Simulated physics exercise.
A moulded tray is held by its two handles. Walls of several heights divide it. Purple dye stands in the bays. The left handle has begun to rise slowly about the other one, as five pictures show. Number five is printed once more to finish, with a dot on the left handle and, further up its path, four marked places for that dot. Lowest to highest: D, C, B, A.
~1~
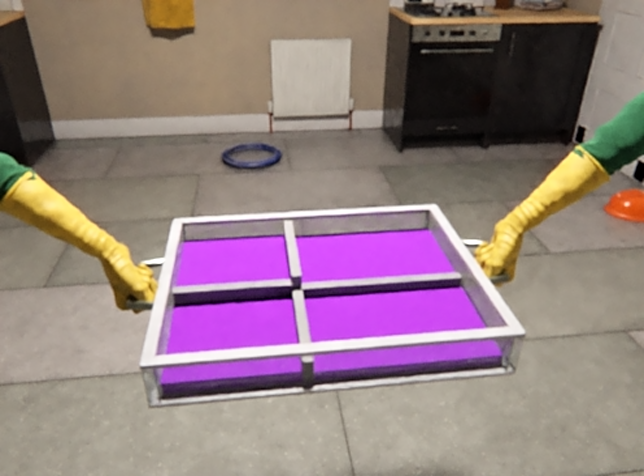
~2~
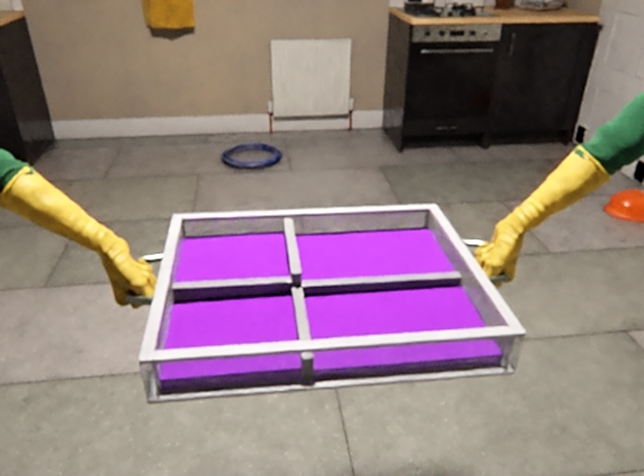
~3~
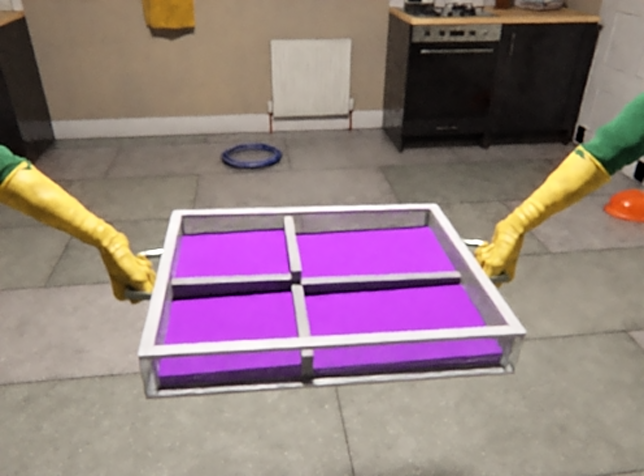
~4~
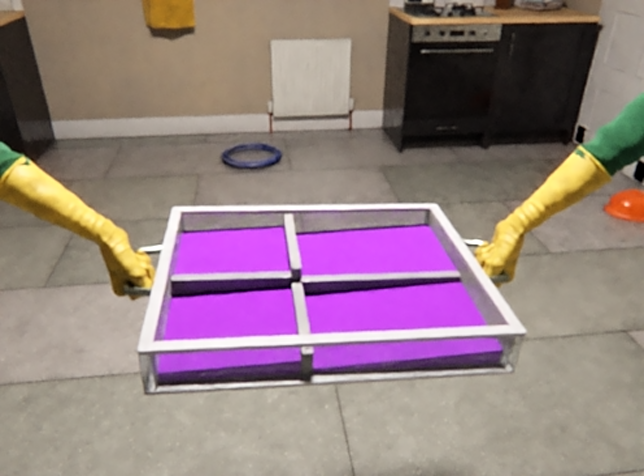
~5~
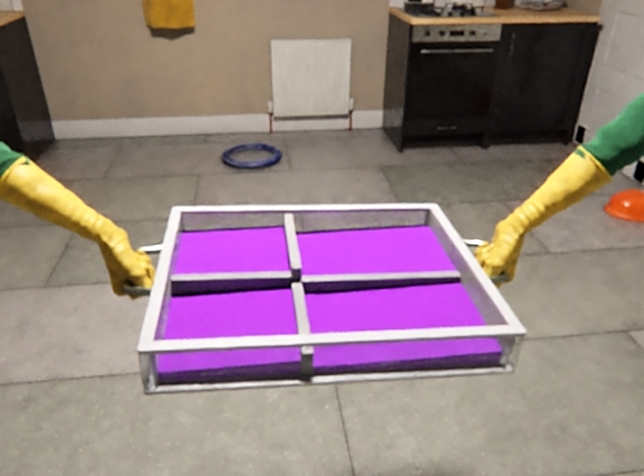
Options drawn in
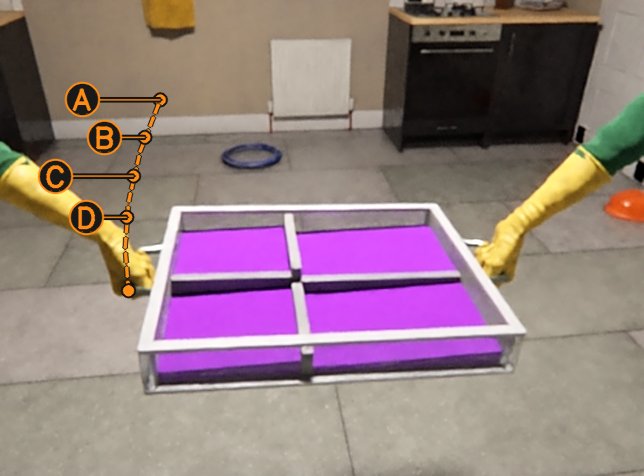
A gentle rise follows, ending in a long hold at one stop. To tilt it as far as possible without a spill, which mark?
The limit is D.
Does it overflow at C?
Yes, it does.
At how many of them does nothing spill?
One of the four.
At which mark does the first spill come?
That is mark C.
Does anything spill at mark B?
Yes, it does.
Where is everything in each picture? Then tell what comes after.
The tray is level; deepest in the back left bay, at (237, 263), shallowest in the front right; left handle at (137, 284), in the first frame.
Tipped about 1° down to the right; no wall is crossed; left handle at (136, 279), in the second frame.
Tipped about 2° down to the right; no wall is crossed; left handle at (135, 275), in the third frame.
Tipped about 3° down to the right; no wall is crossed; left handle at (134, 270), in the fourth frame.
Tipped about 3° down to the right; deepest in the back left bay, at (235, 253), shallowest in the front right; left handle at (134, 270), in the fifth frame.
In orange, A at (160, 99); B at (144, 137); C at (133, 176); D at (126, 217).
With A, about 45 % goes over the rim.
With B, about 33 % goes over the rim.
With C, about 12 % goes over the rim.
With D, nothing spills; the back right bay holds the most.
